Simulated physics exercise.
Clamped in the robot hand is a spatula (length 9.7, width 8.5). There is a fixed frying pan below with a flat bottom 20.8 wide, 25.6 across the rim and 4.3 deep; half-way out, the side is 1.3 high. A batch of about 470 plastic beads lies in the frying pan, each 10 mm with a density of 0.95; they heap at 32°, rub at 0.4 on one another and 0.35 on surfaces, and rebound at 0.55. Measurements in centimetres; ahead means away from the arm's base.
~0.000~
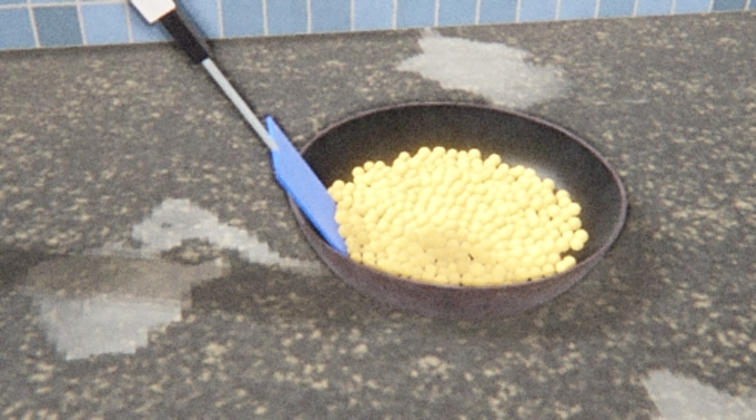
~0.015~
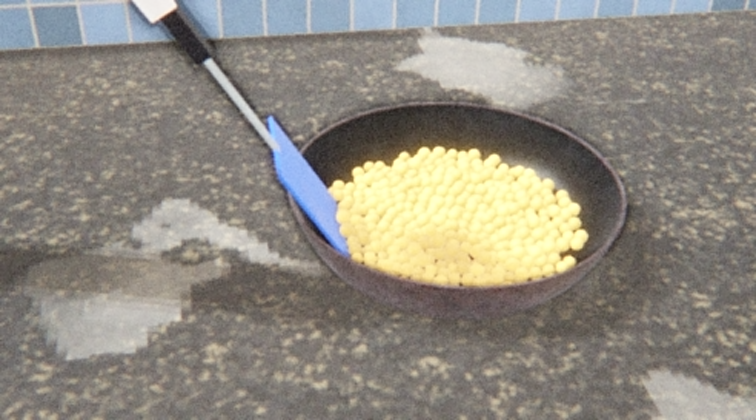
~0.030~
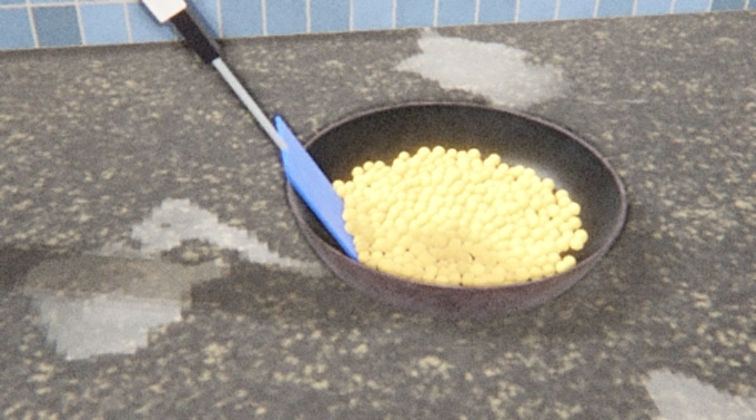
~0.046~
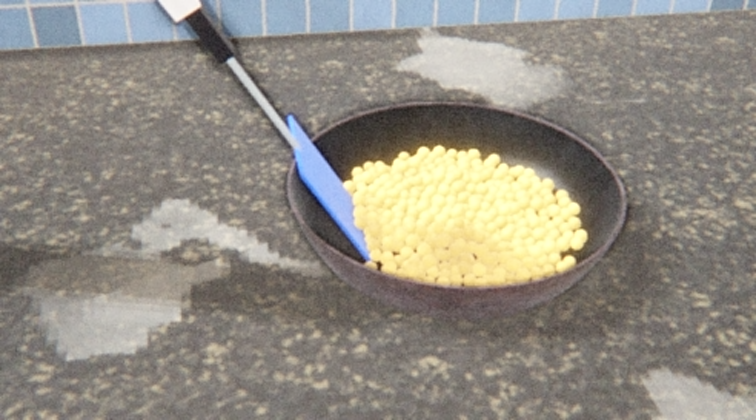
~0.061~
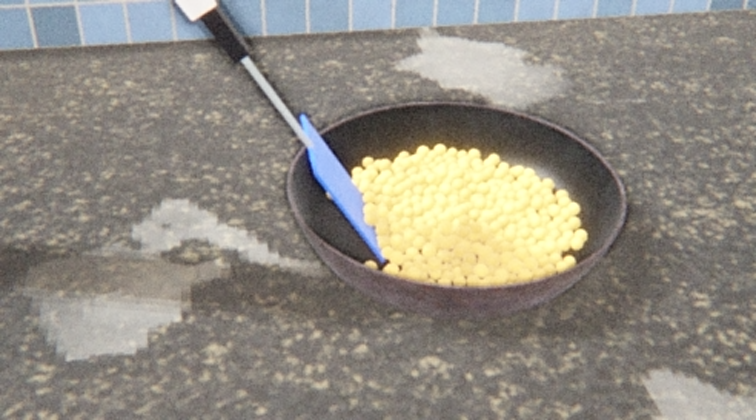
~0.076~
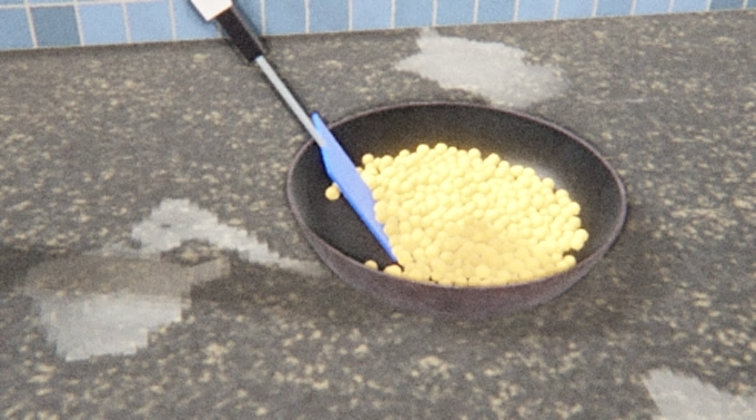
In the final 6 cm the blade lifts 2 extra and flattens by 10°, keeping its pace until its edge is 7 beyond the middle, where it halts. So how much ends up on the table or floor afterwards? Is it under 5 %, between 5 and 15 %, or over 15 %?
It is under 5 %.
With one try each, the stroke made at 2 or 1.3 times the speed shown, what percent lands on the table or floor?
About 10 and 0 per cent.
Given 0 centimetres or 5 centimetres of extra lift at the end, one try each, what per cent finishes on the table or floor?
I'd put it near 0 in a hundred, then near 0 in a hundred.
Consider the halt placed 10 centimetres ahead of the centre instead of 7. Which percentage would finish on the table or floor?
About 10 %.
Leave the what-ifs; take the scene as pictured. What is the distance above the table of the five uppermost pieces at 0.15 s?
Around 4 cm above the table.
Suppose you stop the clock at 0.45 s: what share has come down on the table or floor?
My estimate is roughly 0 %.
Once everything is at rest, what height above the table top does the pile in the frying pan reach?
Roughly 4.5 centimetres.
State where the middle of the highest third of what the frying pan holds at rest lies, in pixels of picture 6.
Pixel position: Approx. (561, 201).
By 0.15 s, sloping 59°, highest piece 4 above the table; 467 in the frying pan.
By 0.22 s, sloping 55°, highest piece 4 above the table; 467 in the frying pan.
By 0.45 s, sloping 49°, highest piece 4 above the table; 467 in the frying pan.
By 1.50 s, sloping 49°, highest piece 4 above the table; 467 in the frying pan.
Final count, 467 in the frying pan. That is 0 % on the table or floor.
